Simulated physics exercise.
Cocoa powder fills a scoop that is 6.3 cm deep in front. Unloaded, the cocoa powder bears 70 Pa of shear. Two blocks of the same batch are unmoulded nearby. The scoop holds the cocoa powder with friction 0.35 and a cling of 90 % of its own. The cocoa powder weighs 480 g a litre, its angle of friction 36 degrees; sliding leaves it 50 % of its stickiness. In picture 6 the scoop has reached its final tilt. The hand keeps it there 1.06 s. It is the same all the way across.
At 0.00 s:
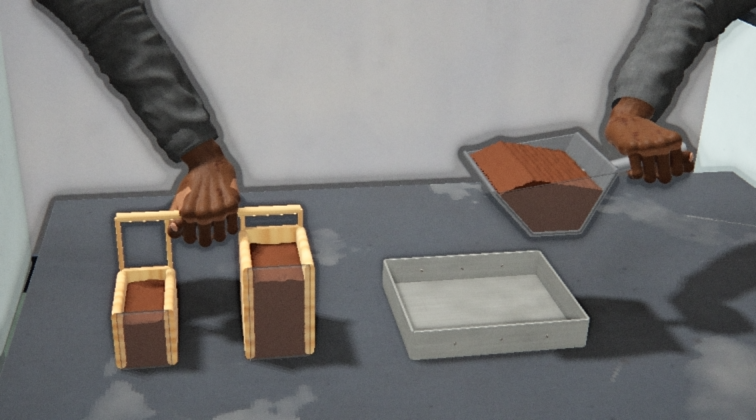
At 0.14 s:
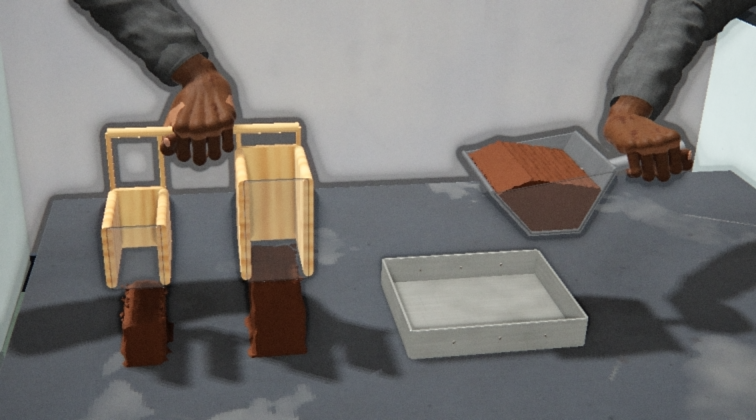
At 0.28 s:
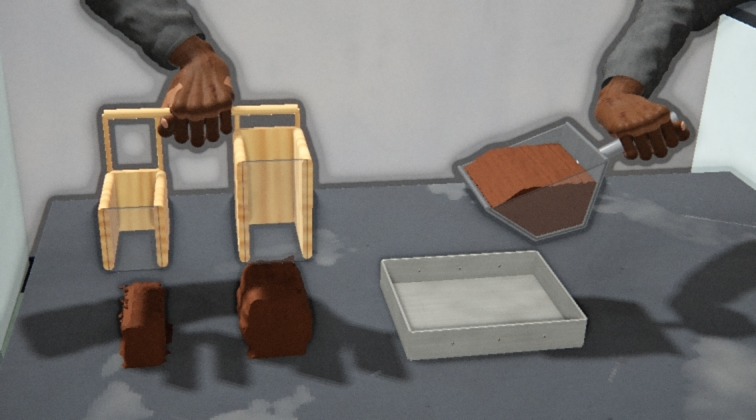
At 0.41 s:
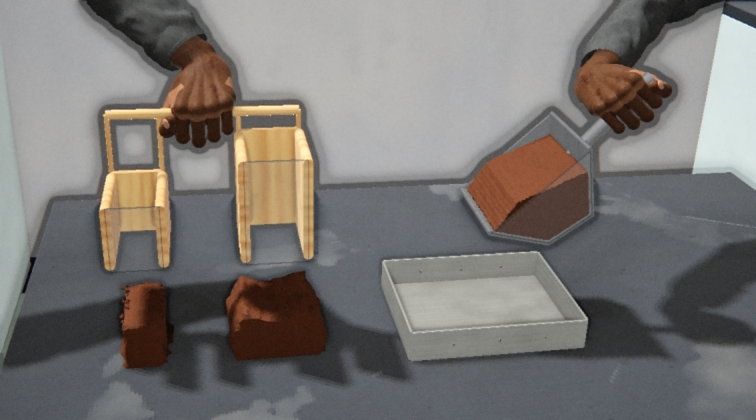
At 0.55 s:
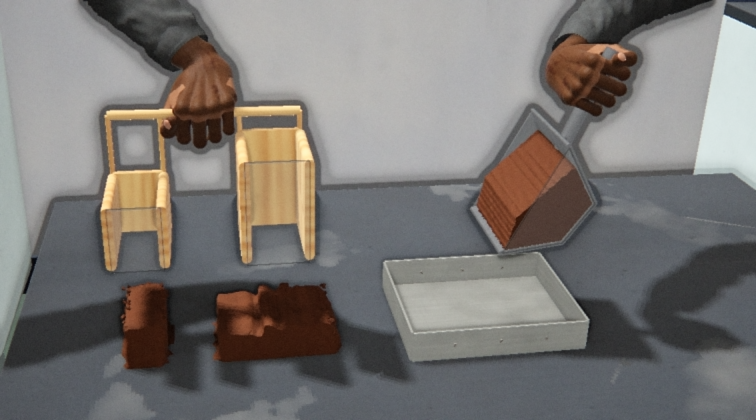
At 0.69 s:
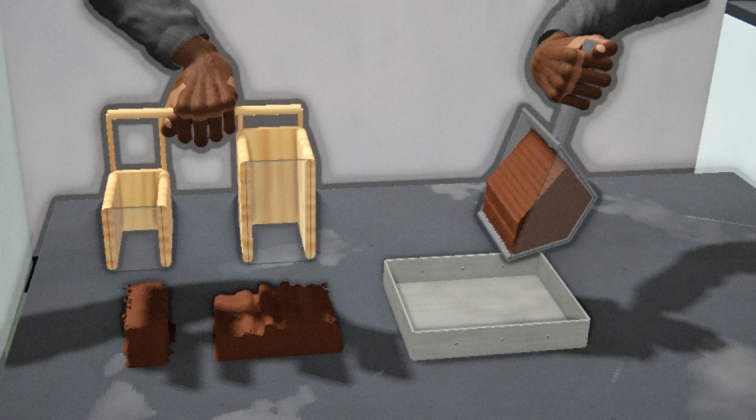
Two wooden moulds were lifted by one hand off two brown blocks, and the taller block slumped while the shorter kept its shape; another hand tilted a clear scoop of brown powder above a grey tray.
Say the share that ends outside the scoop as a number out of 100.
Expect roughly 0 %.
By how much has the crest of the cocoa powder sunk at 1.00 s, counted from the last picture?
About 0.0 cm.
After 0.83 s, the scoop is at 64 degrees and 0 % has left it.
After 1.00 s, the scoop is at 64 degrees and 0 % has left it.
After 1.16 s, the scoop is at 64 degrees and 0 % has left it.
After 1.33 s, the scoop is at 64 degrees and 0 % has left it.
After 1.44 s, at the end, the scoop is at 64 degrees and 0 % has left it.
